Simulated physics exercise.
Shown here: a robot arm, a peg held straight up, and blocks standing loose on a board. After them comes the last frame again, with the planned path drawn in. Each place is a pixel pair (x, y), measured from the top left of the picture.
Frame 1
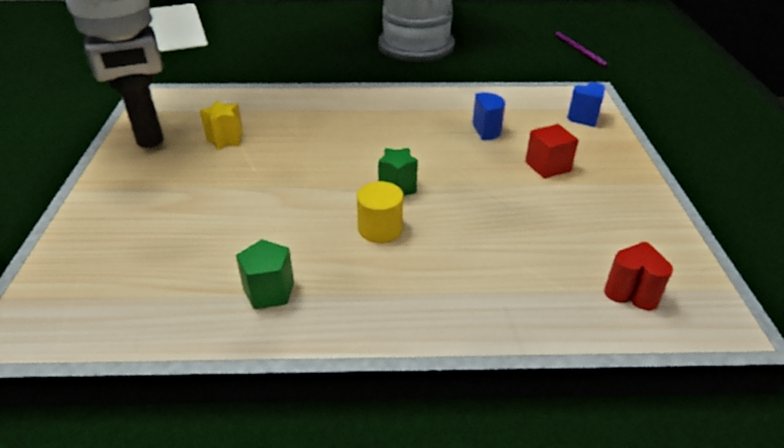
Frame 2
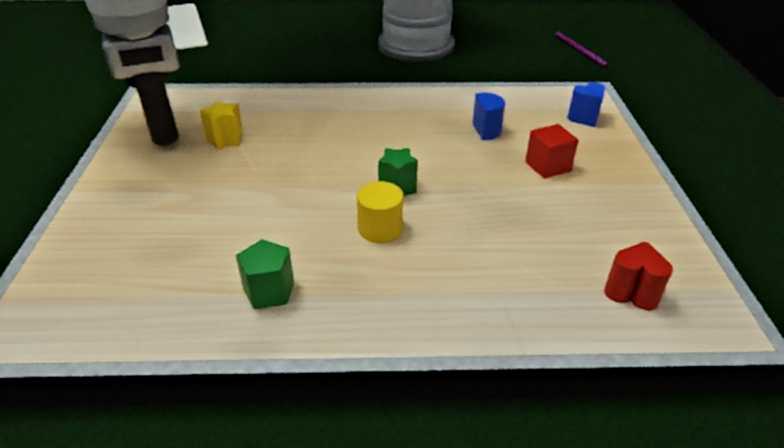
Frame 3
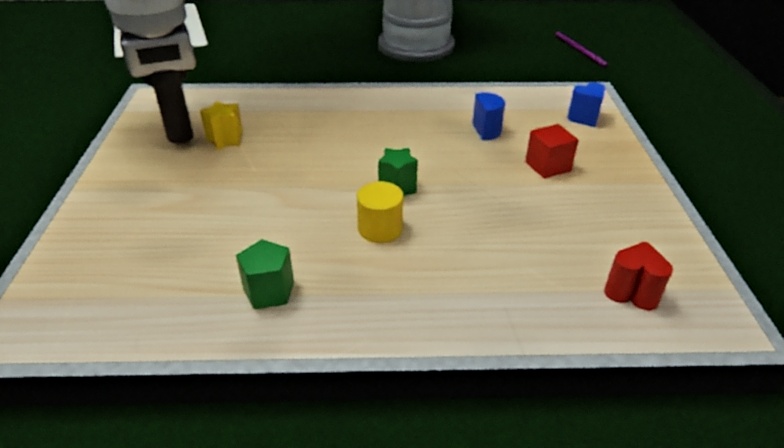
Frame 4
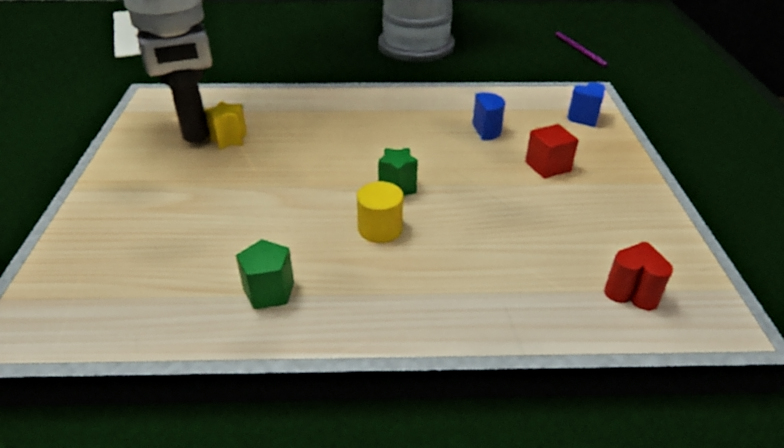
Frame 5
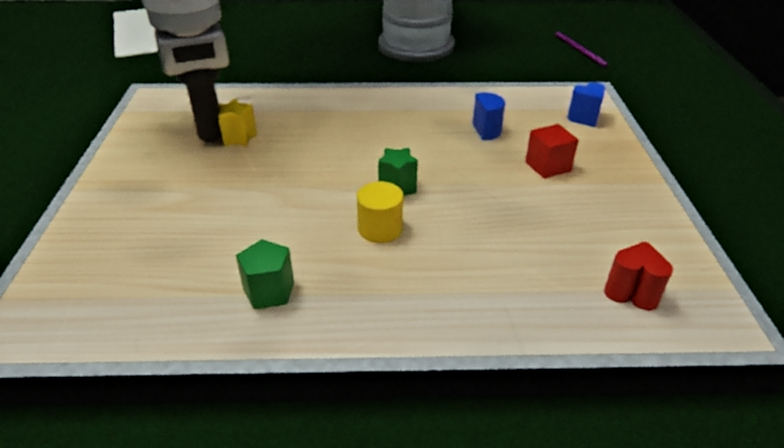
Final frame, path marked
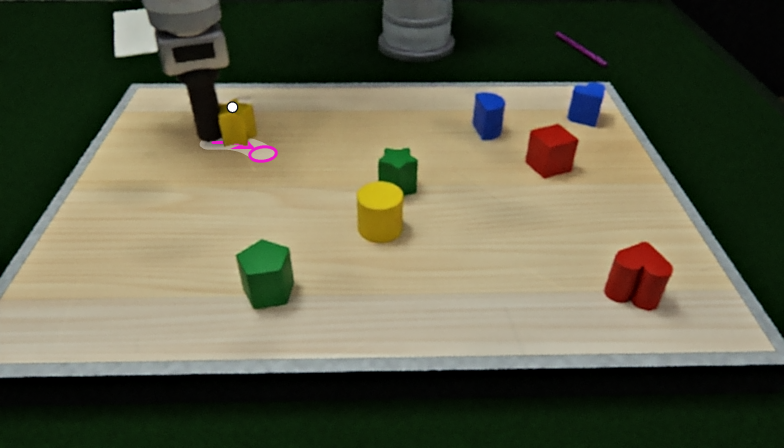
Robot arm moving a dark upright peg rightward across a wooden board, meeting a yellow star-shaped block and nudging it slightly right.
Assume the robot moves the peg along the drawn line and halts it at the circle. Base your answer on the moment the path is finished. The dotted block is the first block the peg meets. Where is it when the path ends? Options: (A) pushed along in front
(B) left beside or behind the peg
(B)
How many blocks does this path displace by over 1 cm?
Total moved: One.
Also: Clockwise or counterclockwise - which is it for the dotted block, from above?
It turns round anticlockwise.
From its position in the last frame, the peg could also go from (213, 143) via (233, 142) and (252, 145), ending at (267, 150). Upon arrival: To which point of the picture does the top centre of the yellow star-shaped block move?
The top centre is at (271, 105).
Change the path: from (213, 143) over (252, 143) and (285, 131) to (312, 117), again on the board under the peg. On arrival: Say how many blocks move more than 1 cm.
I predict one.
The drawn path runs from (213, 143) over (233, 143) and (250, 147) to (263, 154); the dot is on the yellow star-shaped block.
What follows on the original path. Halfway along, peg at (241, 137); yellow star-shaped block at (259, 105), turned 20° anticlockwise.
At the end, peg at (262, 146); yellow star-shaped block at (264, 105), turned 45° anticlockwise.
